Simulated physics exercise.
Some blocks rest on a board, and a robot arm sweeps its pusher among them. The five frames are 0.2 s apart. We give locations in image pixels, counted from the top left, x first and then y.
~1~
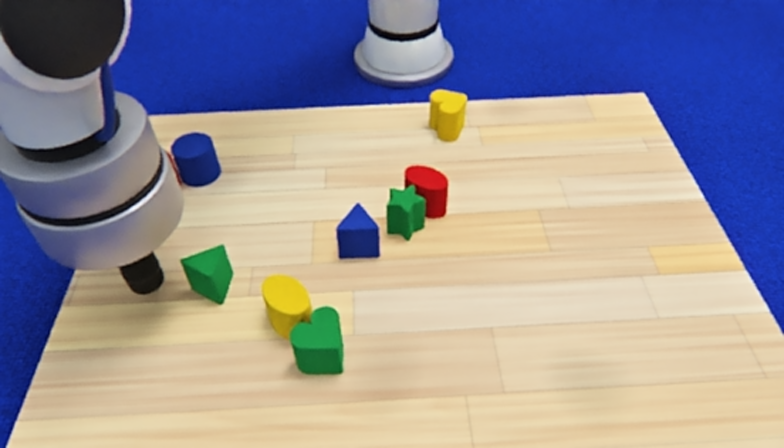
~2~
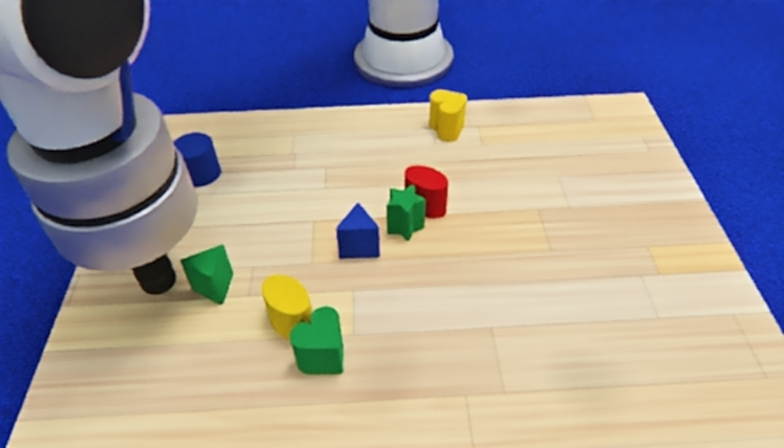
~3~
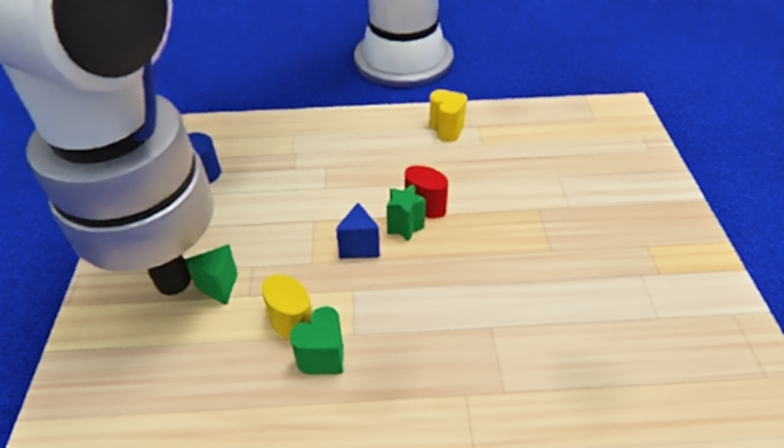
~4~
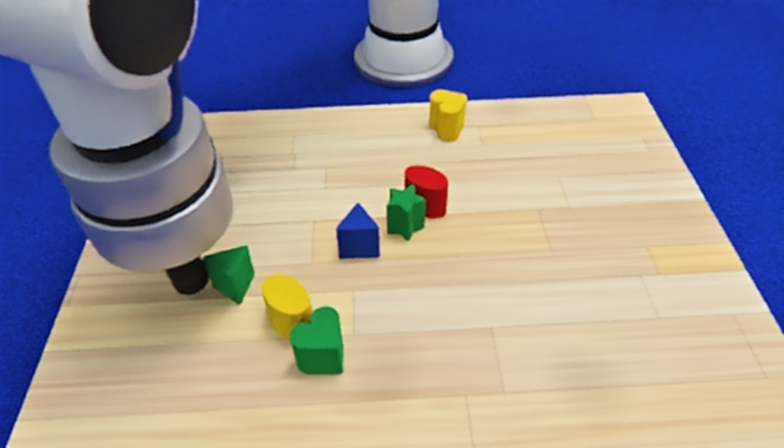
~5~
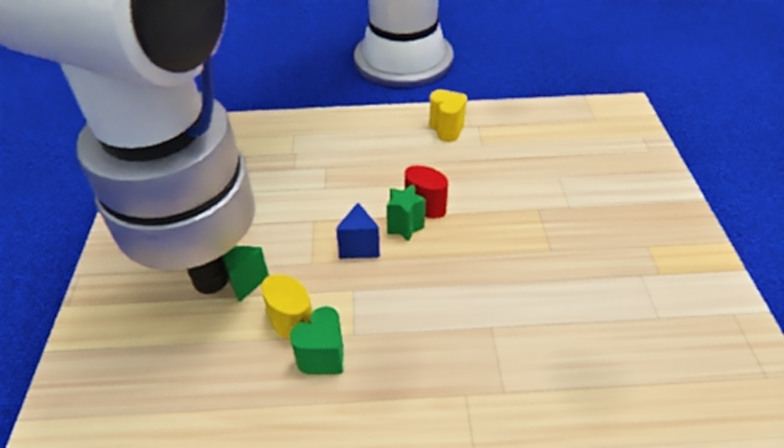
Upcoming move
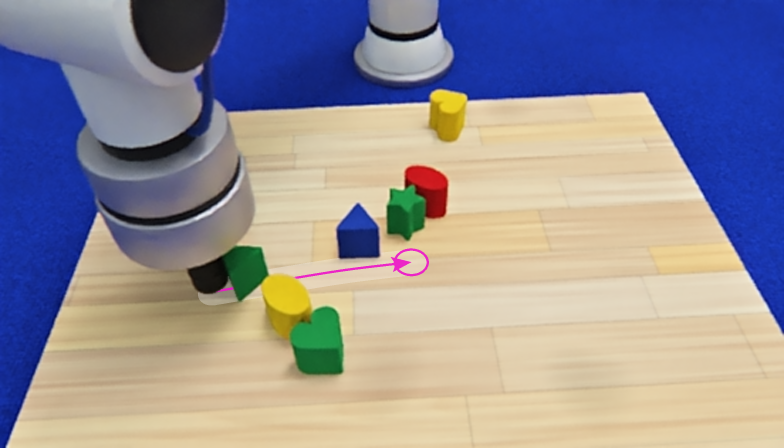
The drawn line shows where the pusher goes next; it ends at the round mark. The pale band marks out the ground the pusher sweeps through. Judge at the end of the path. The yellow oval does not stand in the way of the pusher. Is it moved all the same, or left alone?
It stays.
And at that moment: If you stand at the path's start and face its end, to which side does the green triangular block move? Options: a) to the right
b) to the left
I'll go with b - to the left.
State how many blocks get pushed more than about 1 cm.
My answer is two.
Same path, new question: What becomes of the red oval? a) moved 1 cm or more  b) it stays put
b (it stays put)
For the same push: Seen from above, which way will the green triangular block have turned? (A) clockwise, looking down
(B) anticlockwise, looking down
Letter B.
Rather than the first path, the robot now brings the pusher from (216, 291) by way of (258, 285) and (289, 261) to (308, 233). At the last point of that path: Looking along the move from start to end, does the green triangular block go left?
Answer: No.
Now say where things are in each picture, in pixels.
The first frame shows pusher's lower end at (148, 282); green triangular block at (205, 259); yellow oval at (285, 293); blue triangular block at (357, 219); red oval at (426, 176).
The second frame shows pusher at (160, 282); blocks still.
The third frame shows pusher at (174, 283); green triangular block at (210, 259).
The fourth frame shows pusher at (192, 283); green triangular block at (226, 259).
The fifth frame shows pusher at (212, 281); green triangular block at (237, 254); yellow oval at (285, 293); blue triangular block at (357, 219); red oval at (426, 176).
Drawn move, from (216, 291) directly to (411, 262).
On the path given first. One third of the way, pusher at (280, 270); green triangular block at (307, 243).
Two thirds of the way, pusher at (347, 260); green triangular block at (374, 230); blue triangular block at (367, 212).
At the end, pusher at (411, 252); green triangular block at (429, 214), turned 35° anticlockwise; yellow oval still; blue triangular block at (368, 210), turned 10° anticlockwise; red oval still.
